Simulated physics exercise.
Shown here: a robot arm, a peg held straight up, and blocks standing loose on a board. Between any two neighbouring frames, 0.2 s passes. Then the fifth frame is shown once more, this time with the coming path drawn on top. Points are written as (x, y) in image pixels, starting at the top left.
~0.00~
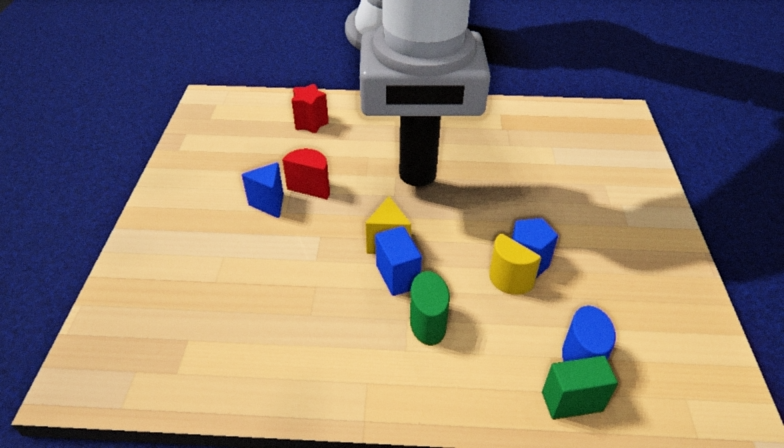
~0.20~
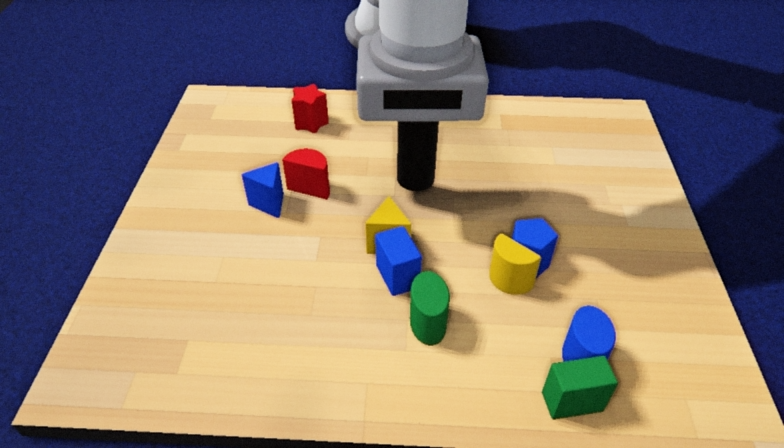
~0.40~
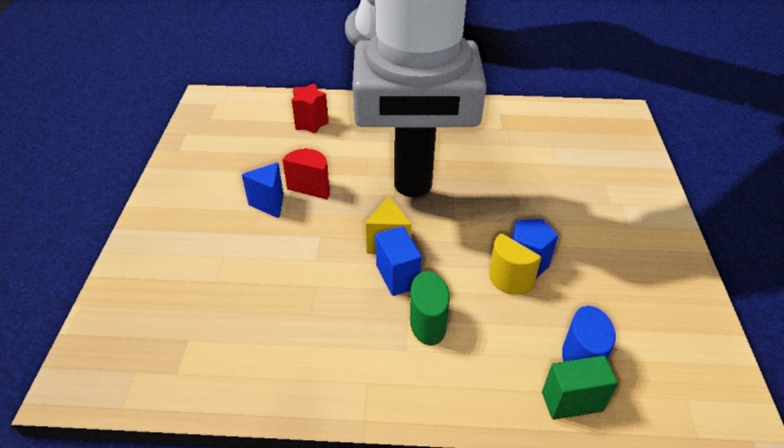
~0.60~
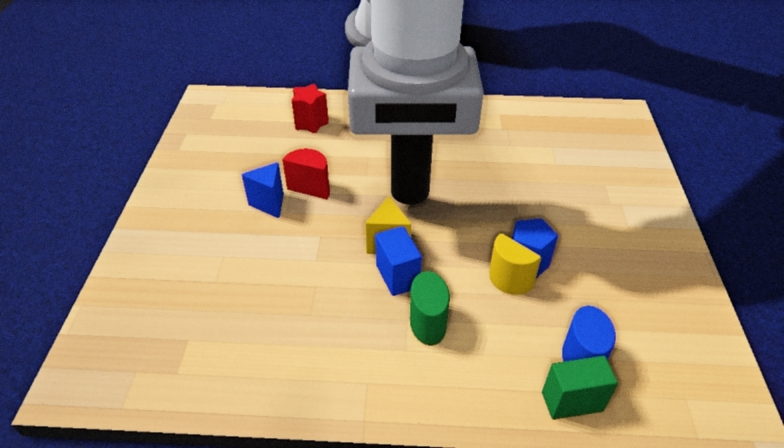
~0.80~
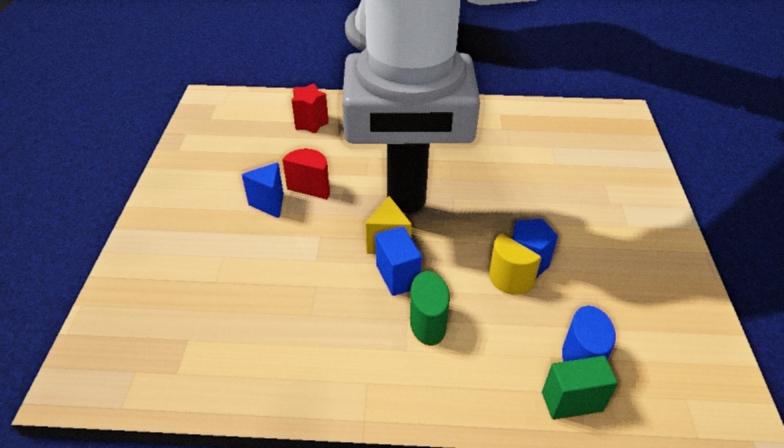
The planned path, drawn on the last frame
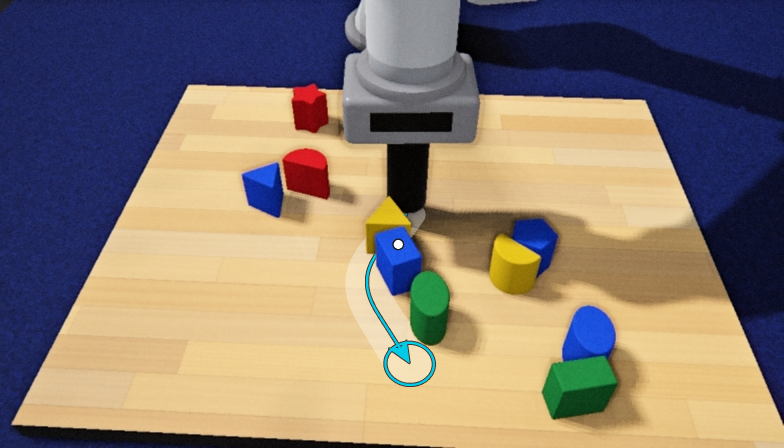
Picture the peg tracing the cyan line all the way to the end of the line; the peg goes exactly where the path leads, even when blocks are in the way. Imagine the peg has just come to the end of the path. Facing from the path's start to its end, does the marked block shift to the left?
I expect so.
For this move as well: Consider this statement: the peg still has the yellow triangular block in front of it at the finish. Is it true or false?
Answer: False.
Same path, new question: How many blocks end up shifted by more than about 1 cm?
My guess is at least three.
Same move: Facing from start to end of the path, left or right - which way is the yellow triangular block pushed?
It goes toward the right-hand side.
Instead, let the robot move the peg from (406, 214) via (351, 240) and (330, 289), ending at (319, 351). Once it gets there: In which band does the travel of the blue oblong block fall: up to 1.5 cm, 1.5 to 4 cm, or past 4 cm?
The answer is under 1.5 cm.
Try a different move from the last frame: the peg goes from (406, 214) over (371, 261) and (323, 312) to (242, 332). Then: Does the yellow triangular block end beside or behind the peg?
The answer is yes.
Path on the board, from (406, 214) over (376, 255) and (374, 307) to (410, 363); the dot is on the blue oblong block.
On the path given first. One third of the way, peg (375, 243); yellow triangular block (362, 252), turned 60° anticlockwise; blue oblong block (398, 266), turned 40° anticlockwise; green oval block (434, 295).
Two thirds of the way, peg (374, 294); yellow triangular block (345, 299), turned 15° anticlockwise; blue oblong block (408, 298); green oval block (447, 301), turned 15° clockwise.
At the end, peg (410, 350); yellow triangular block (346, 306); blue oblong block (457, 332), turned 175° anticlockwise; green oval block (488, 314), turned 20° anticlockwise.
